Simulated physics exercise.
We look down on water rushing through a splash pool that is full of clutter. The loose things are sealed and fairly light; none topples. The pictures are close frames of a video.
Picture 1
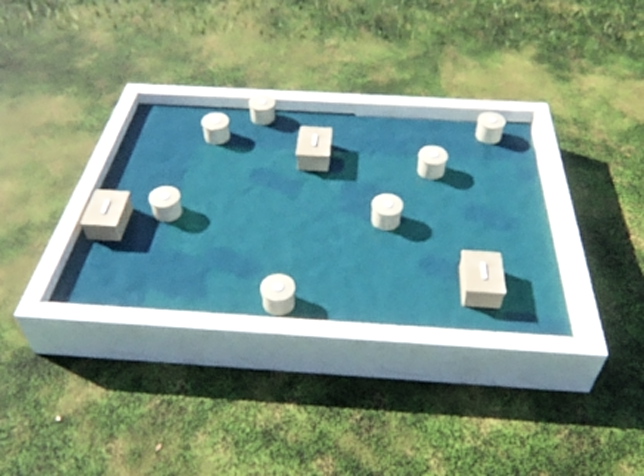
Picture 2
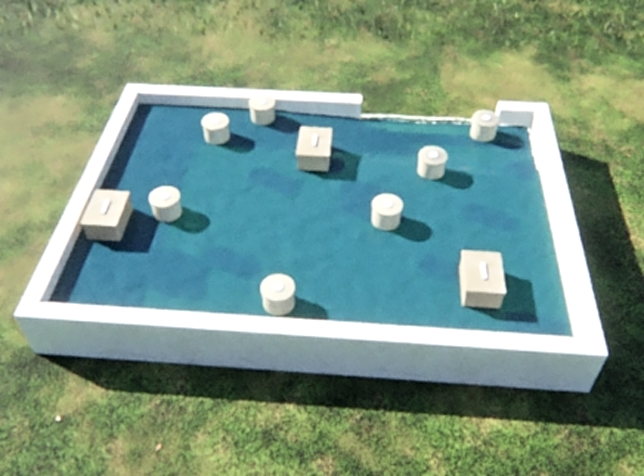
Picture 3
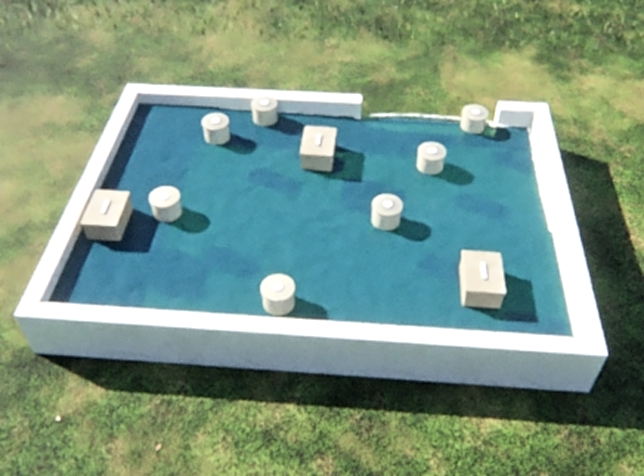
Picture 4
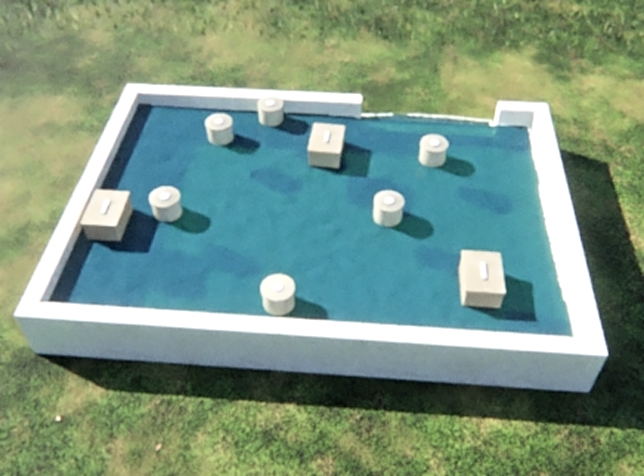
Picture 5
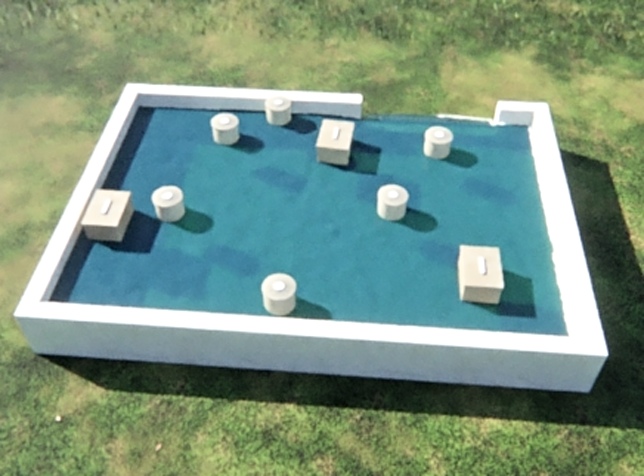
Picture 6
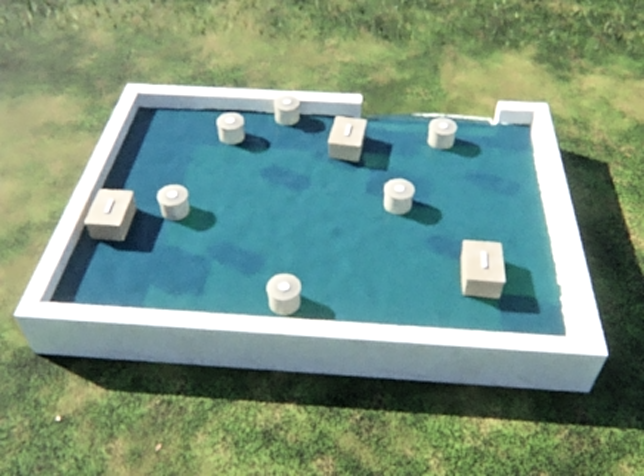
Pale tubs and boxes floated in a white-walled pool on grass when a gap opened in the far wall; one tub slipped out through it, and several others drifted slowly toward that side.
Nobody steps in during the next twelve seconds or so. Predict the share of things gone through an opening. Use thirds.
Share: From one to two thirds.
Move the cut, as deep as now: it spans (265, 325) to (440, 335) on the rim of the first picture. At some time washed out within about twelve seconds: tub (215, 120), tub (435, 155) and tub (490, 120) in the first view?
One after the other: Still in, no, stays.
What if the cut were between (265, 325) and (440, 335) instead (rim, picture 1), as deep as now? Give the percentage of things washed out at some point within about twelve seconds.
Roughly 30 per cent.
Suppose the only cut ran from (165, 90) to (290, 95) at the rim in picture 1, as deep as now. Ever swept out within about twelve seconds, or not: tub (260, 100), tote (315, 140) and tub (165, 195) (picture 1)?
In turn: Washed out, yes, out.
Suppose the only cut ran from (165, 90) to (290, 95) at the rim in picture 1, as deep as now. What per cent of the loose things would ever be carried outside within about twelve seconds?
Close to 40 %.
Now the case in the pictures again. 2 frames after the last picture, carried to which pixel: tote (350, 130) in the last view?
Roughly at (374, 121).
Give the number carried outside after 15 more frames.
I count 4.
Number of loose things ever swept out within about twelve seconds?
The number is 5.
A moment on, 1 of 10 are out; 9 afloat.
Next, 3 of 10 are out; 7 afloat.
Later, 4 of 10 are out; 6 afloat.
In the end, 5 of 10 are out; 5 afloat.
